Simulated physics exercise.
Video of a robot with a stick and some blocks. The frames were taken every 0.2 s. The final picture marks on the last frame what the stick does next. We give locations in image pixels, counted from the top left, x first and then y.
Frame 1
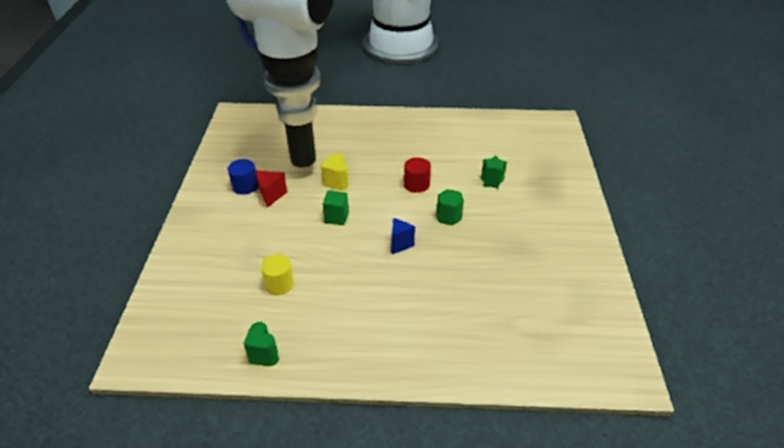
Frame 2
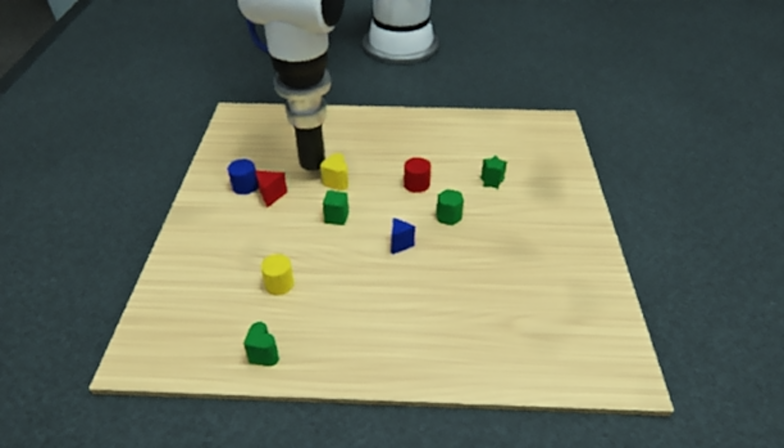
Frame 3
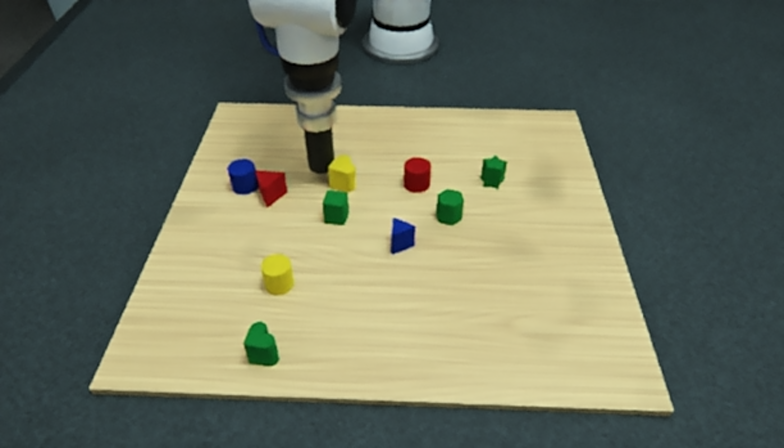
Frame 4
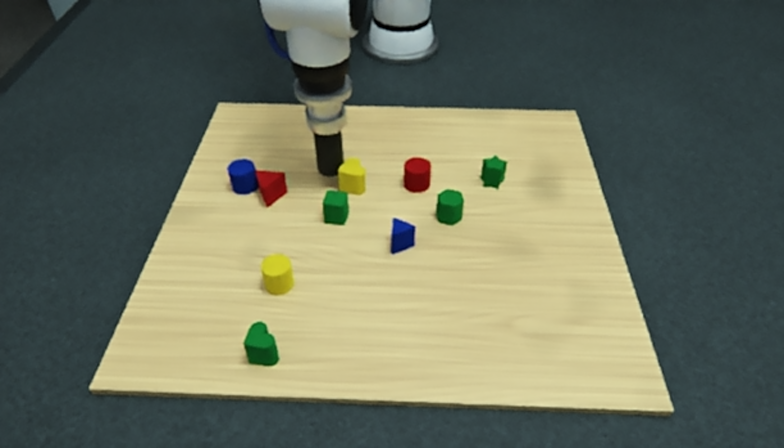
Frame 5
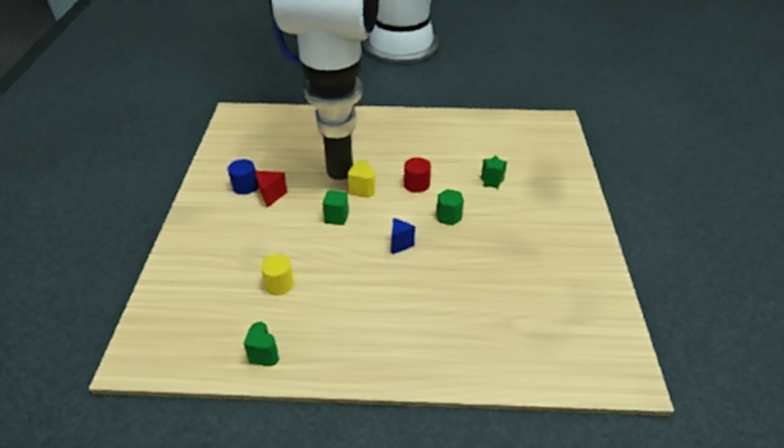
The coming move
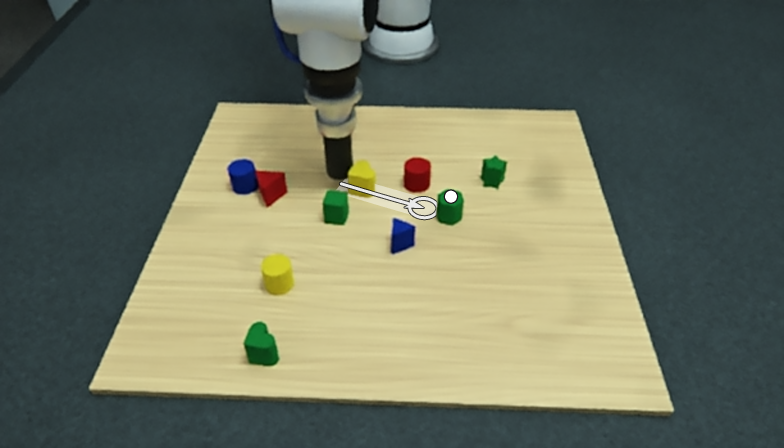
Robot arm with a black stick moving right and nudging a yellow block a short way across a board of colored blocks.
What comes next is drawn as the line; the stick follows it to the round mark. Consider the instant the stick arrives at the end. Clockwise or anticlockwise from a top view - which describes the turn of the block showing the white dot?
Prediction: Counterclockwise.
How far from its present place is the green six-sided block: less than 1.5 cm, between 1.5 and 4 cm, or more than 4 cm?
It moves between 1.5 and 4 cm.
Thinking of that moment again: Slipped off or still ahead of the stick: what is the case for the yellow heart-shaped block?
When the path ends, it will sit ahead of the stick.
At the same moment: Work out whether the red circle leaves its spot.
It keeps its position.
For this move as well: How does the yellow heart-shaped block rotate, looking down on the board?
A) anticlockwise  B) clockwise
My answer is option B.
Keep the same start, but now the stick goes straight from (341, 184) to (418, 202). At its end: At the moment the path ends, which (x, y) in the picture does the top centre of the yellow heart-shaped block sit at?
Its top middle will sit at (439, 193).
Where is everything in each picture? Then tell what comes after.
The first picture shows lower end of the stick (303, 160), tops of blocks, yellow heart-shaped block (335, 162), red circle (418, 164), green six-sided block (451, 197).
The second picture shows stick (313, 163), blocks as before.
The third picture shows stick (322, 166), yellow heart-shaped block (342, 164).
The fourth picture shows stick (331, 169), yellow heart-shaped block (352, 167).
The fifth picture shows stick (340, 172), yellow heart-shaped block (362, 170), red circle (418, 164), green six-sided block (451, 197).
The drawn path runs in a line from (341, 184) to (424, 208); the dot is on the green six-sided block.
The first path, step by step. One third of the way, stick (369, 180); yellow heart-shaped block (391, 178).
Two thirds of the way, stick (396, 188); yellow heart-shaped block (420, 186).
At the end, stick (424, 196); yellow heart-shaped block (449, 196), turned 20° clockwise; red circle not moved; green six-sided block (474, 205), turned 35° anticlockwise.
